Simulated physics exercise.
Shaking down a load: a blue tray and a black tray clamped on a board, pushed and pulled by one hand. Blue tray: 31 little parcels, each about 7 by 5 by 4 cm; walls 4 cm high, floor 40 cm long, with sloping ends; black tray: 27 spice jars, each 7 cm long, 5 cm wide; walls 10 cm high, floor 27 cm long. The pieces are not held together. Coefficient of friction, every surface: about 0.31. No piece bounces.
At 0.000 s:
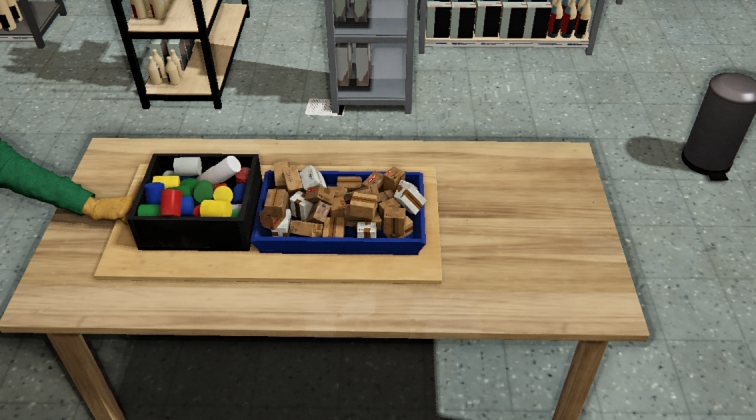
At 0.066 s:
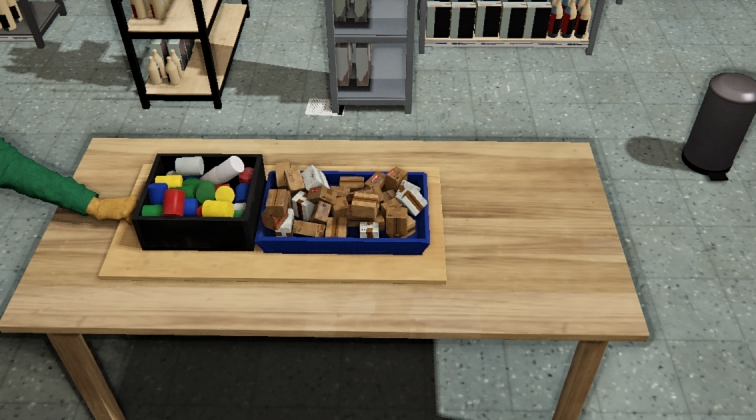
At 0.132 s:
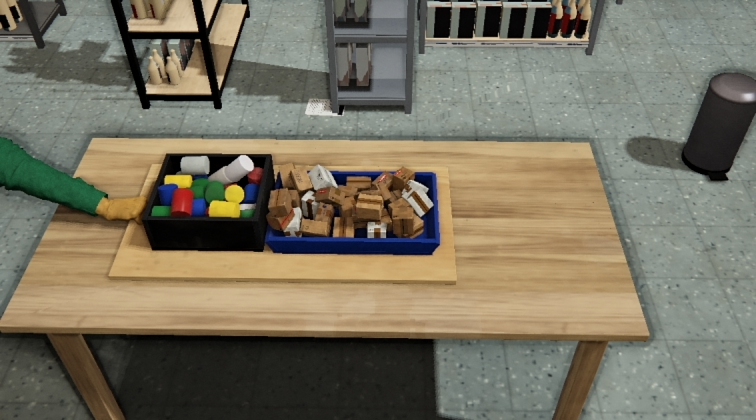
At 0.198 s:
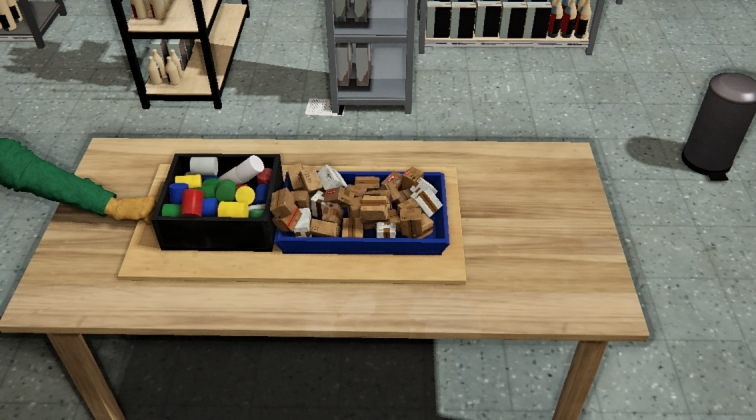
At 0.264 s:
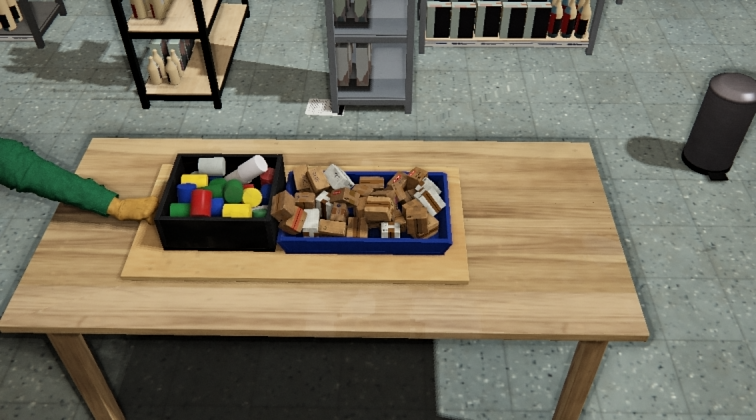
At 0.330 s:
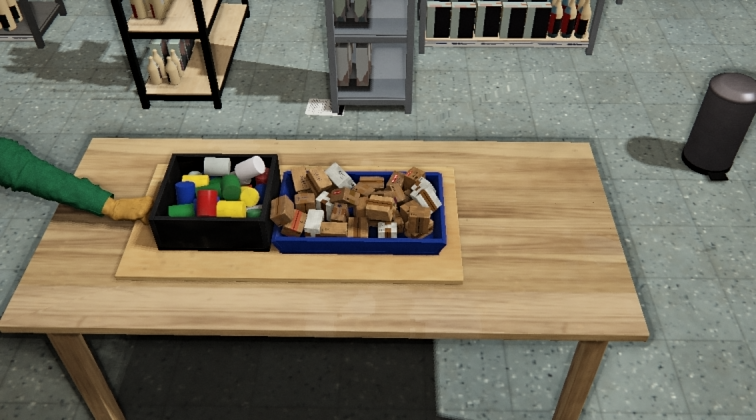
In a shop, a green-sleeved arm pushing a board with black and blue trays right across a table, then pulling it slightly left.
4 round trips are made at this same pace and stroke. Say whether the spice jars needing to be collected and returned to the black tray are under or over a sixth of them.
It is going to shed less than one sixth.
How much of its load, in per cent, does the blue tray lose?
For the blue tray, 5 percent.
After 0.68 s, the blue tray is down by 1 of 31 and the black tray has all 27.
After 1.12 s, the blue tray is down by 1 of 31 and the black tray has all 27.
After 1.74 s, the blue tray is down by 2 of 31 and the black tray has all 27.
When it is over (at 2.53 s), the blue tray is down by 2 of 31 and the black tray has all 27. Asked share, 0 of 27, 0 per cent.
